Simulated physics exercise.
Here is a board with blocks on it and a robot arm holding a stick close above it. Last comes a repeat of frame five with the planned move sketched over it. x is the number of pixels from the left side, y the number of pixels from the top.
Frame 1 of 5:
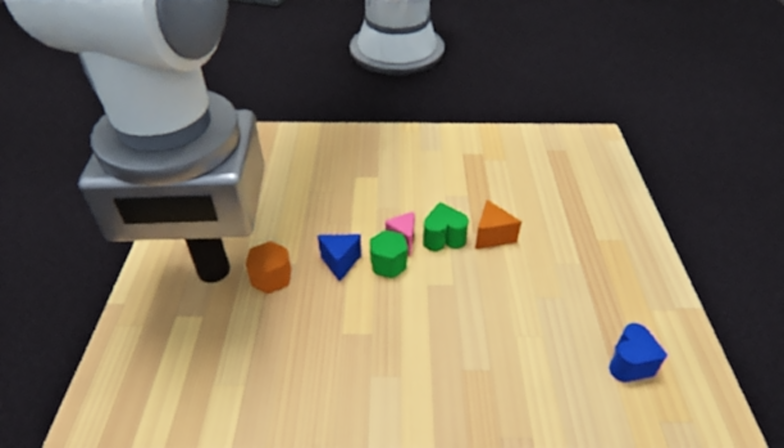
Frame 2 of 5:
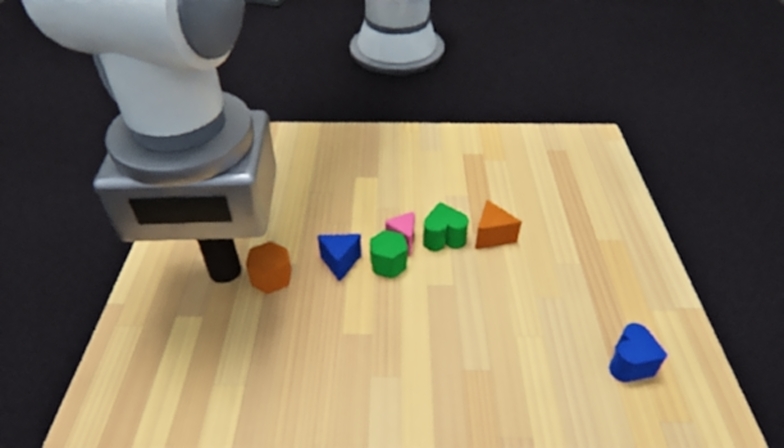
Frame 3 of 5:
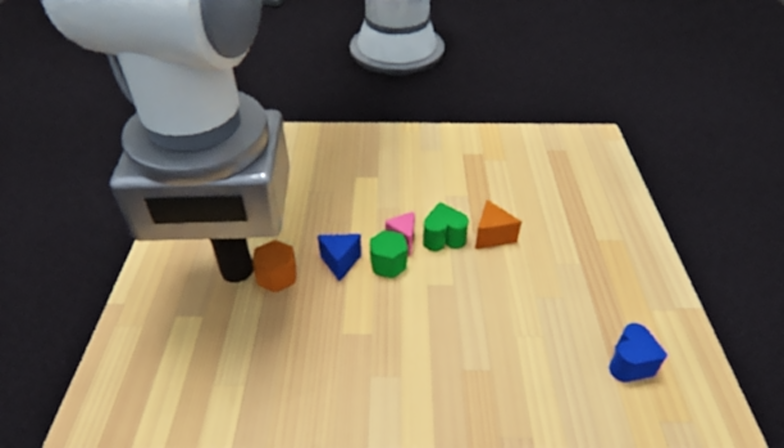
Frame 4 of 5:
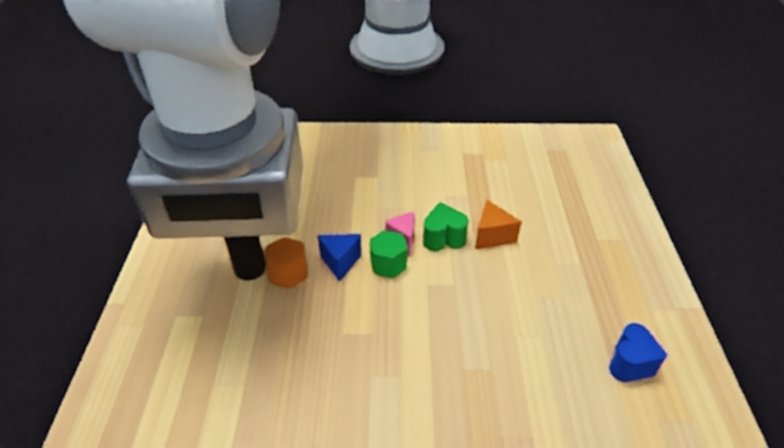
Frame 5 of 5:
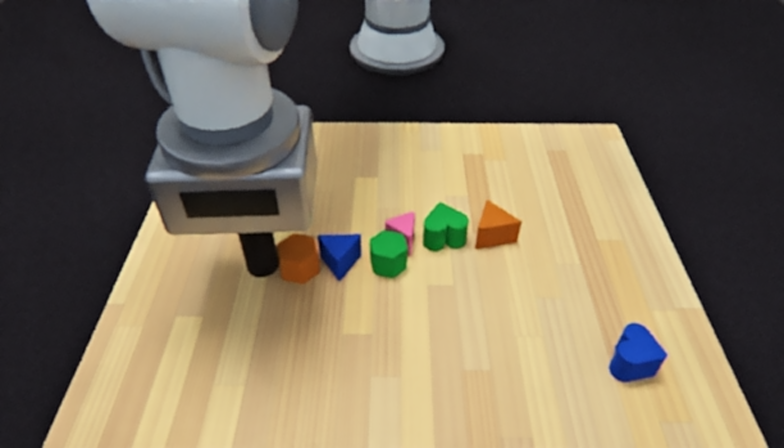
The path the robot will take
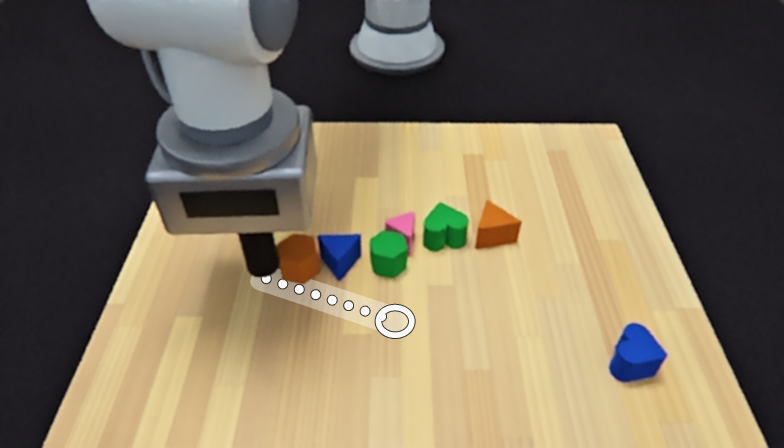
A robot arm holding a short black stick stands over the left side of a light wooden board, seen from above at an angle against a dark background. An orange hexagon, blue triangle, green hexagon, pink triangle, green heart and orange triangle stretch rightward, with a blue block at lower right. The stick moves right and pushes the orange hexagon a short way beside the blue triangle, while the camera stays still.
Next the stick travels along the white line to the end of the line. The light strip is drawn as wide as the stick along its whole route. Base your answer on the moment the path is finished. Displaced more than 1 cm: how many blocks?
Here I'd predict two blocks moving more than 1 cm.
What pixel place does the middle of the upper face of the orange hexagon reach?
At the end it should sit near (319, 246).
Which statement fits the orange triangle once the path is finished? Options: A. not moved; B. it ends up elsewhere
Option A.
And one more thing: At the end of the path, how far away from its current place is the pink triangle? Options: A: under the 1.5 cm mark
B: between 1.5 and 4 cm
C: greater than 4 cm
Letter A.
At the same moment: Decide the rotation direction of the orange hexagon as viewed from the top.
Counterclockwise rotation.
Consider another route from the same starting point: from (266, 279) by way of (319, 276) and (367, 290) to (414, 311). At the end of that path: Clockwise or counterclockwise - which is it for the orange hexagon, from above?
That block twists counter-clockwise.
Path on the board, from (266, 279) to (395, 321).
The first path, step by step. One third of the way, stick (306, 279); orange hexagon (319, 246), turned 55° anticlockwise; blue triangle (351, 236), turned 25° clockwise.
Two thirds of the way, stick (349, 294); orange hexagon (319, 246), turned 55° anticlockwise; blue triangle (351, 236), turned 25° clockwise.
At the end, stick (395, 309); orange hexagon (319, 246), turned 55° anticlockwise; blue triangle (351, 236), turned 25° clockwise; green hexagon in place; pink triangle in place; orange triangle in place.
